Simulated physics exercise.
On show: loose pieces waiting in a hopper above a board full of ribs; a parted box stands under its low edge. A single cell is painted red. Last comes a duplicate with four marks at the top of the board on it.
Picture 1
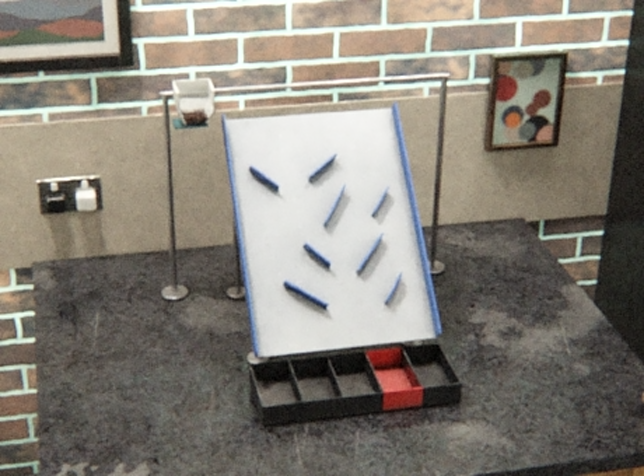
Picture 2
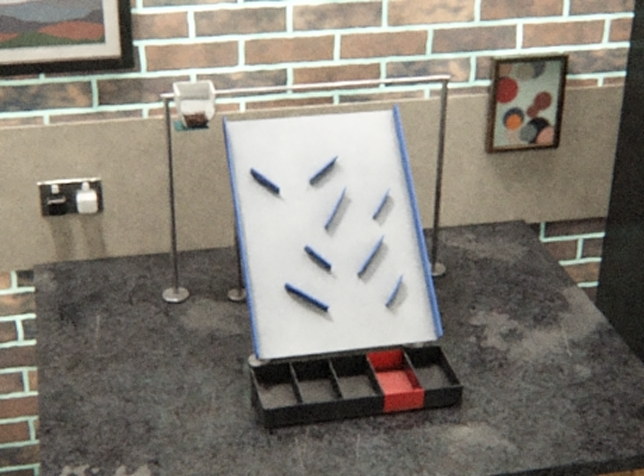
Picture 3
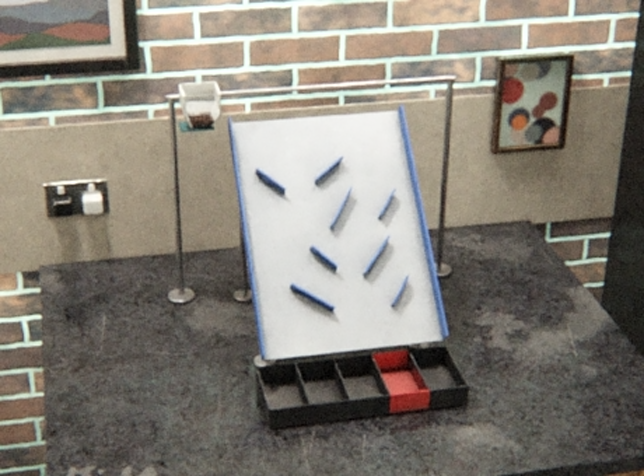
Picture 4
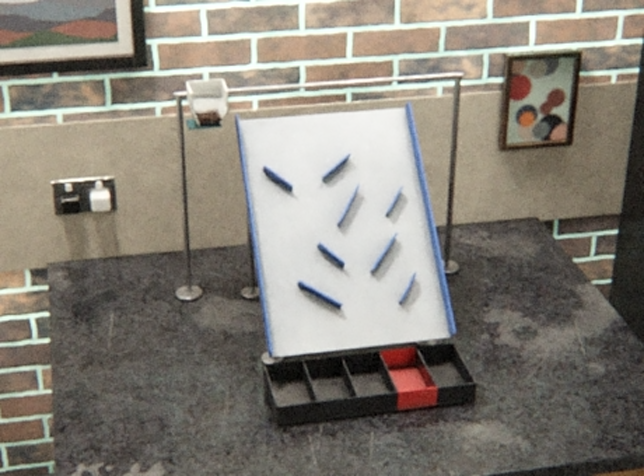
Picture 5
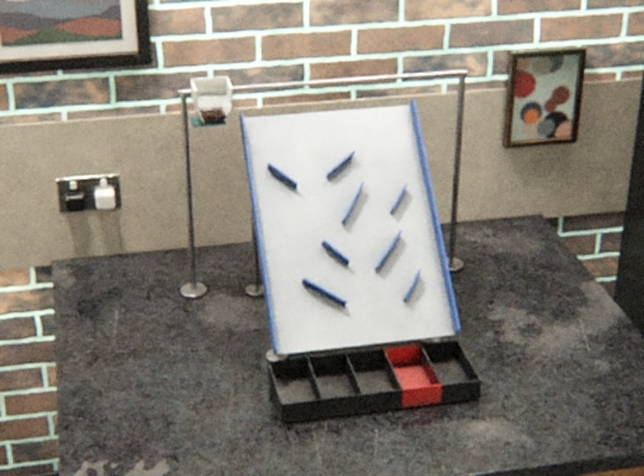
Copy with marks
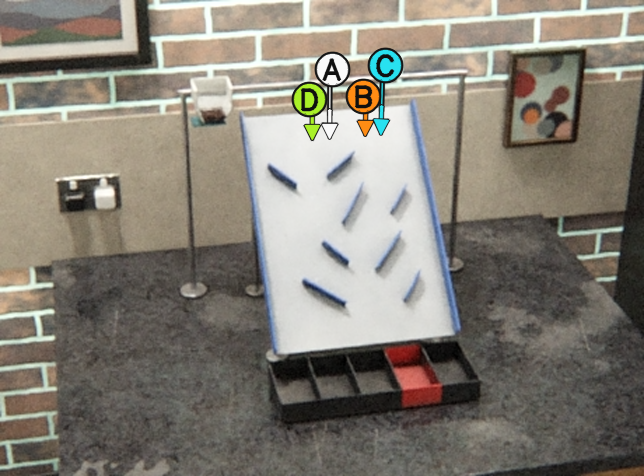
A dark mottled tabletop stands before a brick wall with a beige lower band, seen from slightly above and in front. A white sloping board with blue edges and short blue ribs leans above a black five-part box with one red cell, while a small hopper holding dark pieces hangs from a rail at upper left. The camera shifts slightly, sliding the view rightward, while the objects stay still.
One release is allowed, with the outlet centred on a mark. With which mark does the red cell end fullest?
It is D.
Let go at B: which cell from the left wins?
It is the third one.
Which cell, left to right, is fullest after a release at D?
It is the fourth one.
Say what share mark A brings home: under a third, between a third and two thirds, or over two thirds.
Under a third.
On the marked copy, mark A meets the board at (329, 133); mark B meets the board at (365, 130); mark C meets the board at (381, 129); mark D meets the board at (312, 134).
For mark A, roughly a quarter in the red cell, roughly two thirds in other cells, about a tenth outside the box.
For mark B, about a tenth in the red cell, the larger part in other cells, about a tenth outside the box.
For mark C, about a tenth in the red cell, roughly two thirds in other cells, roughly a quarter outside the box.
For mark D, roughly half in the red cell, roughly a third in other cells, about a tenth outside the box.
